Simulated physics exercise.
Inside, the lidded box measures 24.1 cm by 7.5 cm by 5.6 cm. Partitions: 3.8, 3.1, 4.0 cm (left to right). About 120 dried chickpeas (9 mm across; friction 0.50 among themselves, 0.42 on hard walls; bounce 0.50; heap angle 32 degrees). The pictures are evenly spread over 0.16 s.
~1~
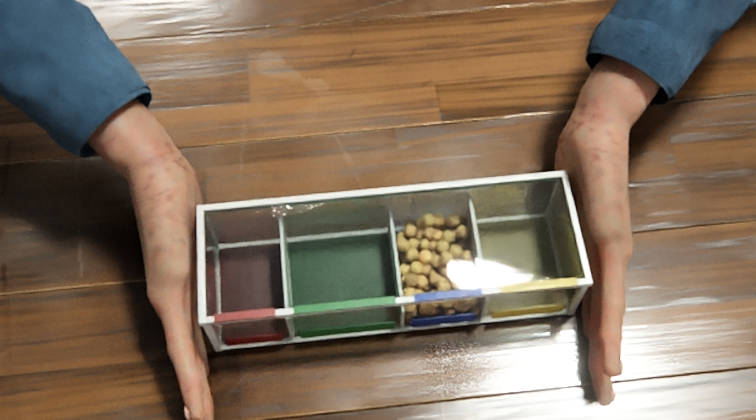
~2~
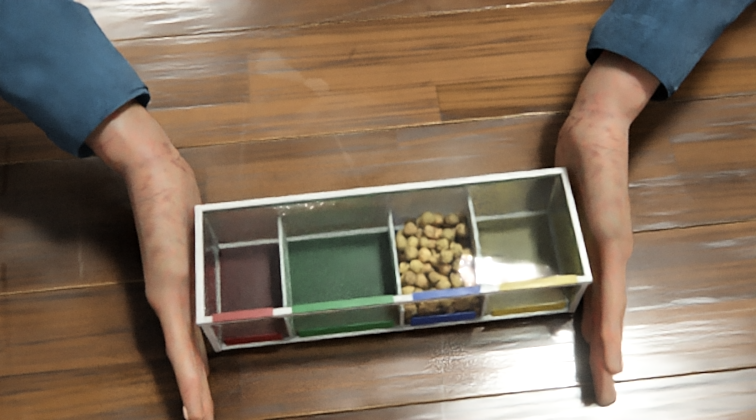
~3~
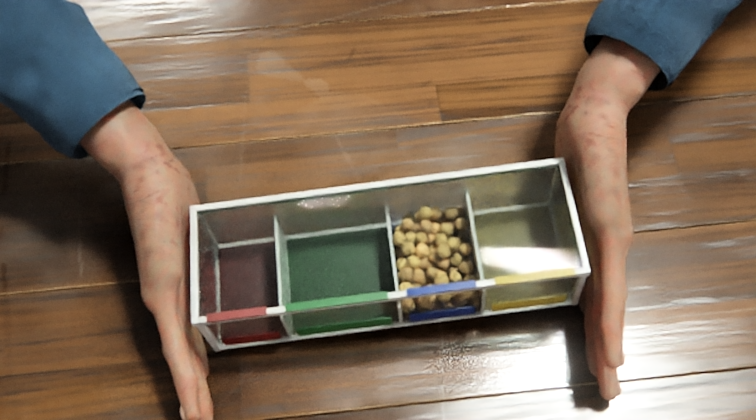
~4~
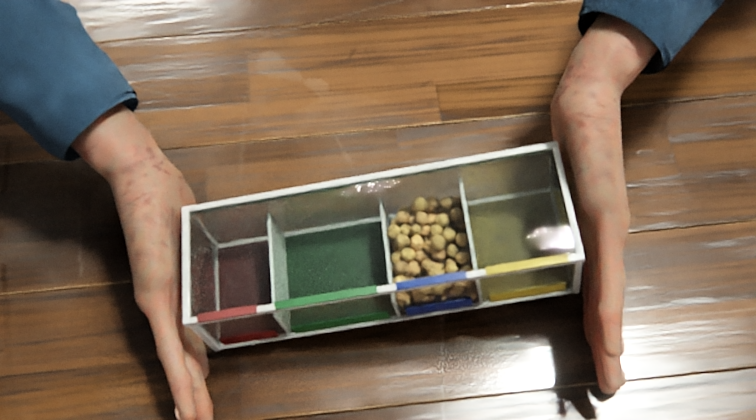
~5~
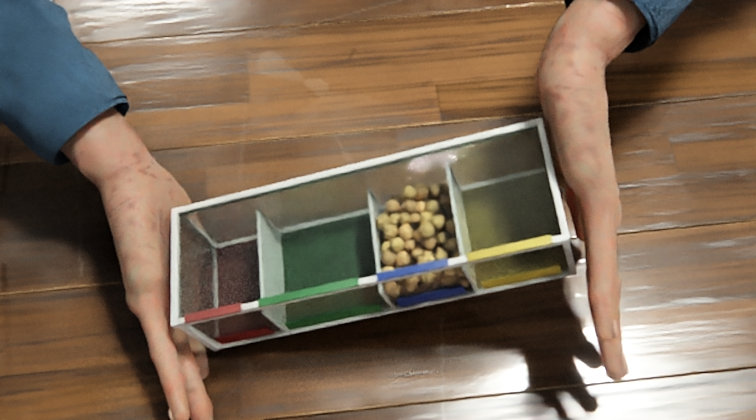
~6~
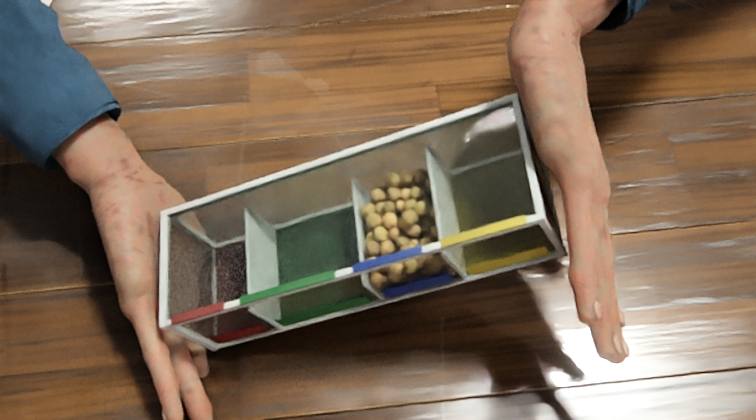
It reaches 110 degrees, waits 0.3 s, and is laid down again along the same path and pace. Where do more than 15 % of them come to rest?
Red: Above, blue: Below, green: Above, yellow: Below.
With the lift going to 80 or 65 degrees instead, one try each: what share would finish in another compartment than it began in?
Some 60 and 35 per cent.
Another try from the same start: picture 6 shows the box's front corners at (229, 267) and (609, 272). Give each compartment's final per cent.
Red 0; blue 75; green 0; yellow 25.
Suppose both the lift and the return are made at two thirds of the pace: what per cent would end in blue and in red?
Blue 5; red 70.
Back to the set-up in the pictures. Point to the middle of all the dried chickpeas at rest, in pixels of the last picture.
Near (262, 283).
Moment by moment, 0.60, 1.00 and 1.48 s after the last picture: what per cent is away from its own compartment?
In turn: 85, 100, 100.
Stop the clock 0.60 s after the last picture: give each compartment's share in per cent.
Red 45; blue 15; green 40; yellow 0.
Then, 0.60 s after the last picture, tilt 110 degrees; red 45 %, blue 15 %, green 40 %.
Then, 1.00 s after the last picture, tilt 63 degrees; red 55 %, green 45 %.
Then, 1.48 s after the last picture, tilt 0 degrees; red 60 %, green 40 %.
In the end, red 60 %, blue 0 %, green 40 %, yellow 0 %.
